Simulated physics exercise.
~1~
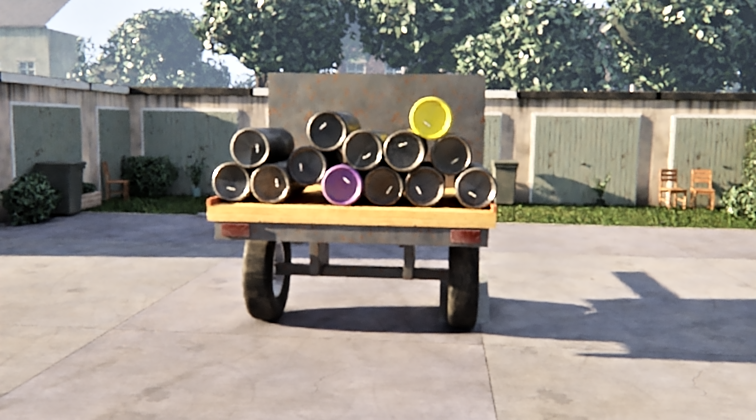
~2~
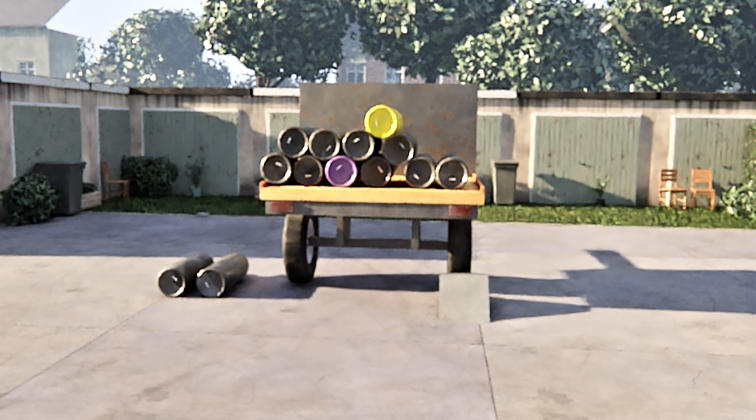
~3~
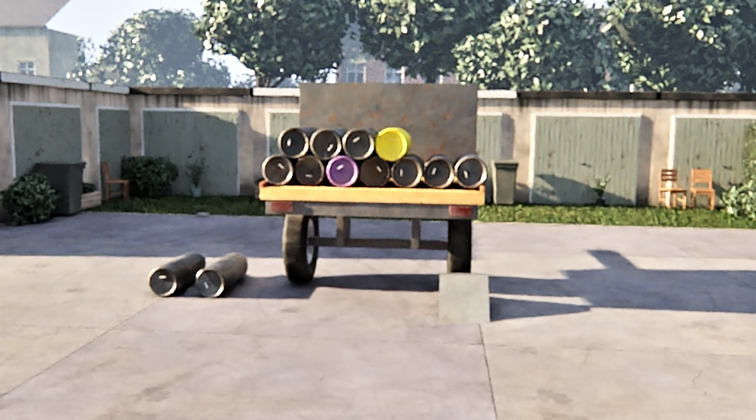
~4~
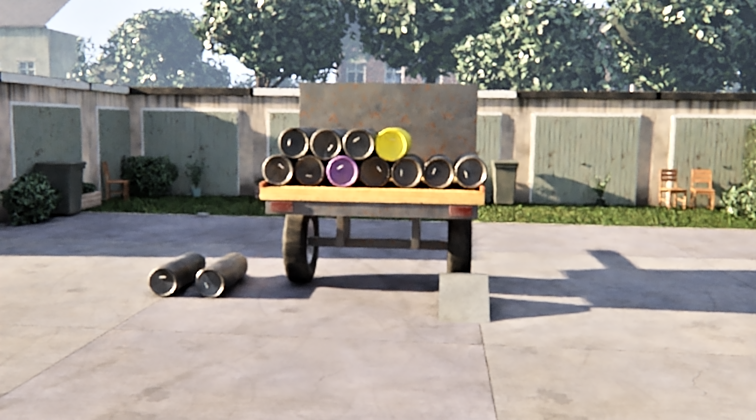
We see a flat trailer stacked with dark cylinders, one yellow and one purple, move forward over a hump in a paved yard; two dark ones end up on the ground at left, while the yellow settles lower on the pile and the purple stays on the deck.
